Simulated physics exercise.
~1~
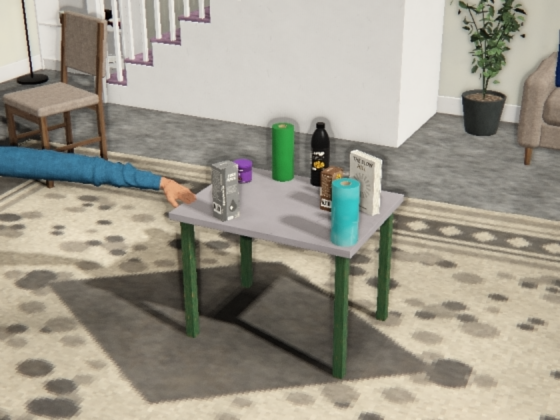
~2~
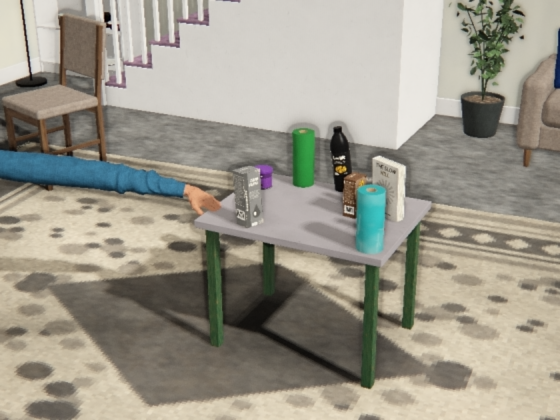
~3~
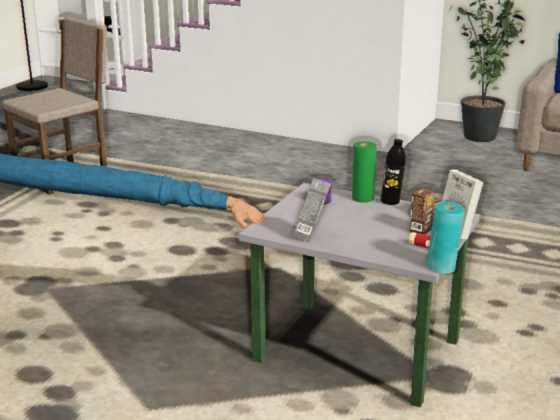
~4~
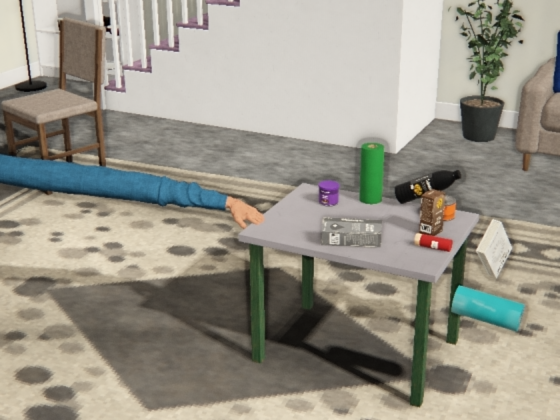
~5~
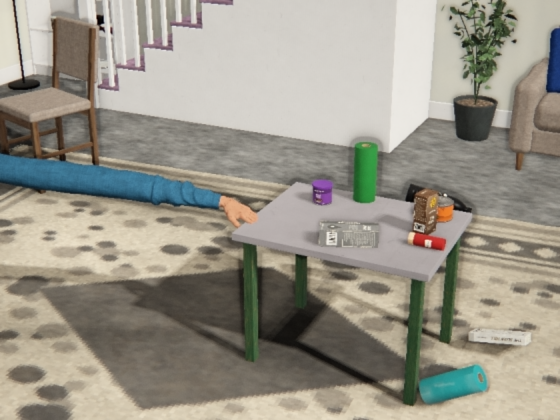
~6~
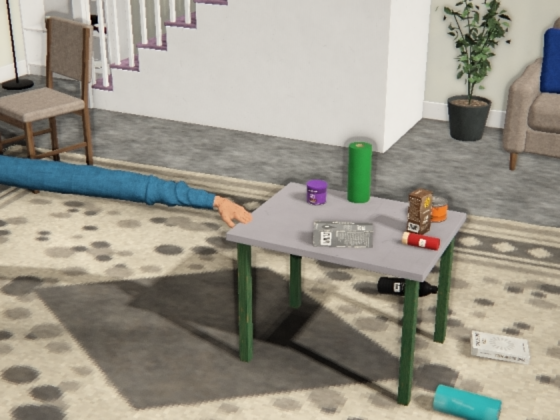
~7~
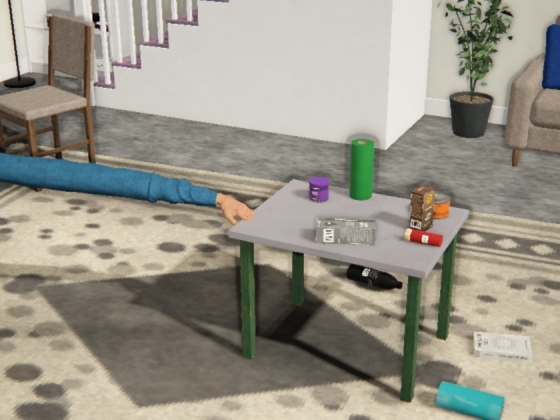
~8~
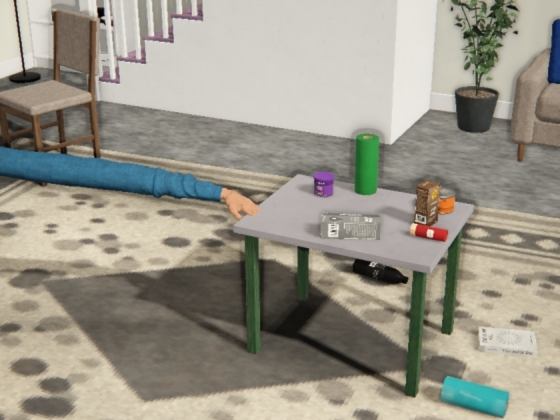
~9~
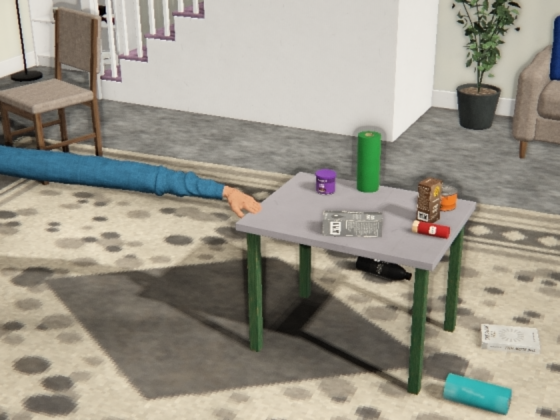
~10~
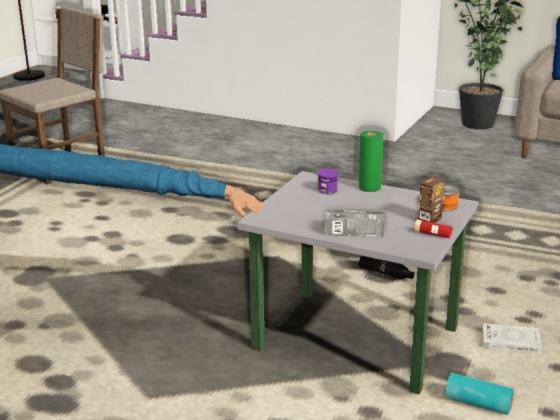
To begin with, a blue-sleeved arm rests a hand against the left edge of a small grey table with green legs, crowded with upright containers. The hand pushes the table to the right, and the things on top ride along. As it comes to a stop, the grey carton topples, a red shaker lies on its side, and the turquoise roll and white book tumble off the right side. The black bottle tips over and drops off the back. Finally, the purple tin, green roll, brown packet and orange tub remain on the table beside the fallen carton and shaker.
